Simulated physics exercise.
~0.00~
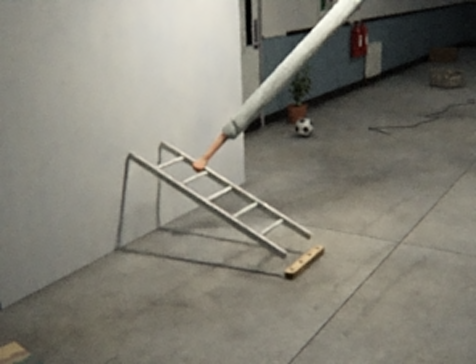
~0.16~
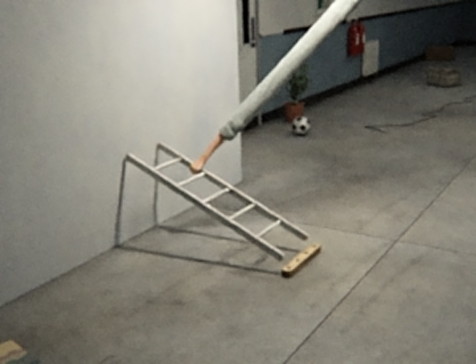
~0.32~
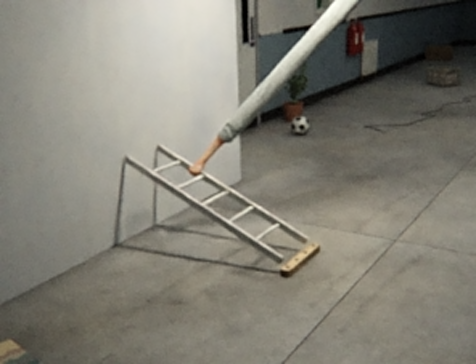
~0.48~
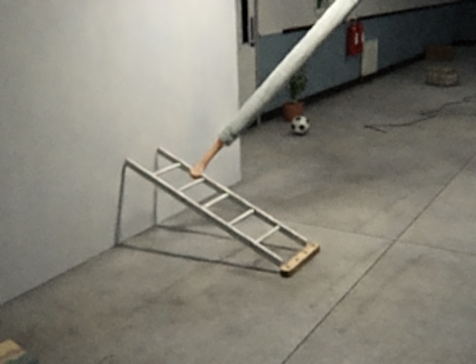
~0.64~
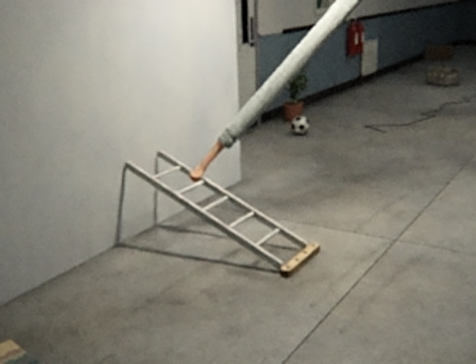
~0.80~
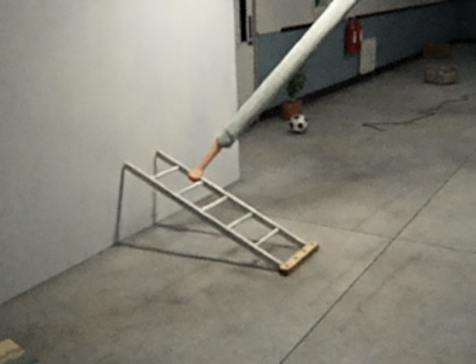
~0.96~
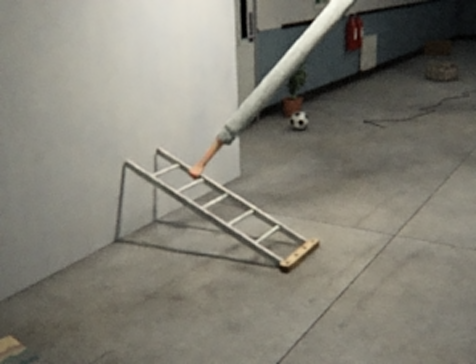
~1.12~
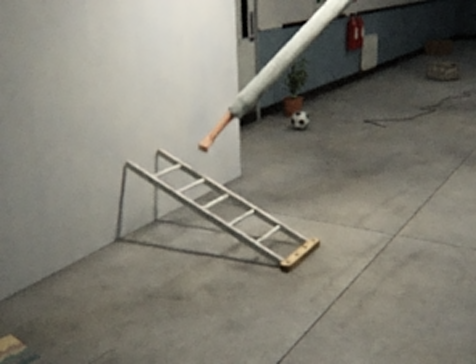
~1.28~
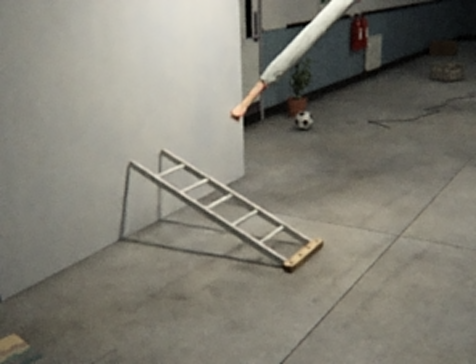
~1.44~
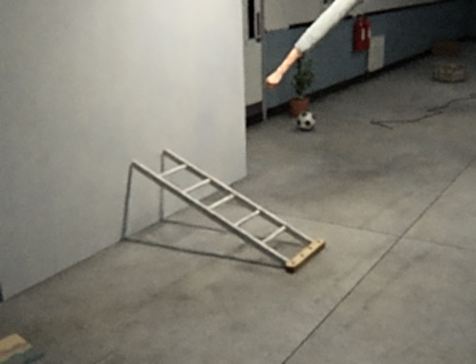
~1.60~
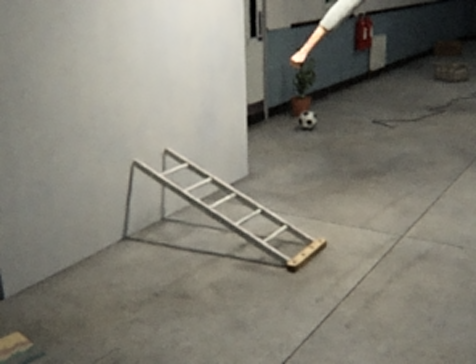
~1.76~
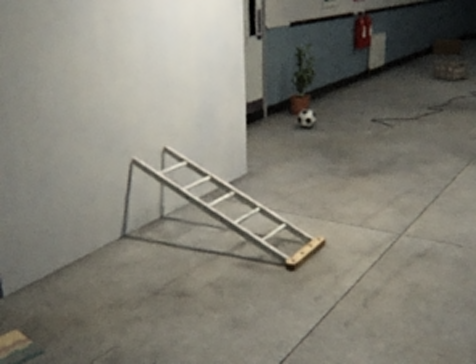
A white gate, much like a short ladder, leans at a low slant against a pale wall on the left, seen from slightly above by a gently swaying camera. Its foot rests by a light wooden strip on the grey concrete floor, while a potted plant, a football and a red extinguisher stand in the background. An arm in a pale sleeve reaches down from the upper right, its hand holding the gate near the top. The hand lets go, draws back up to the right and leaves the view. The gate stays leaning, still and unheld.
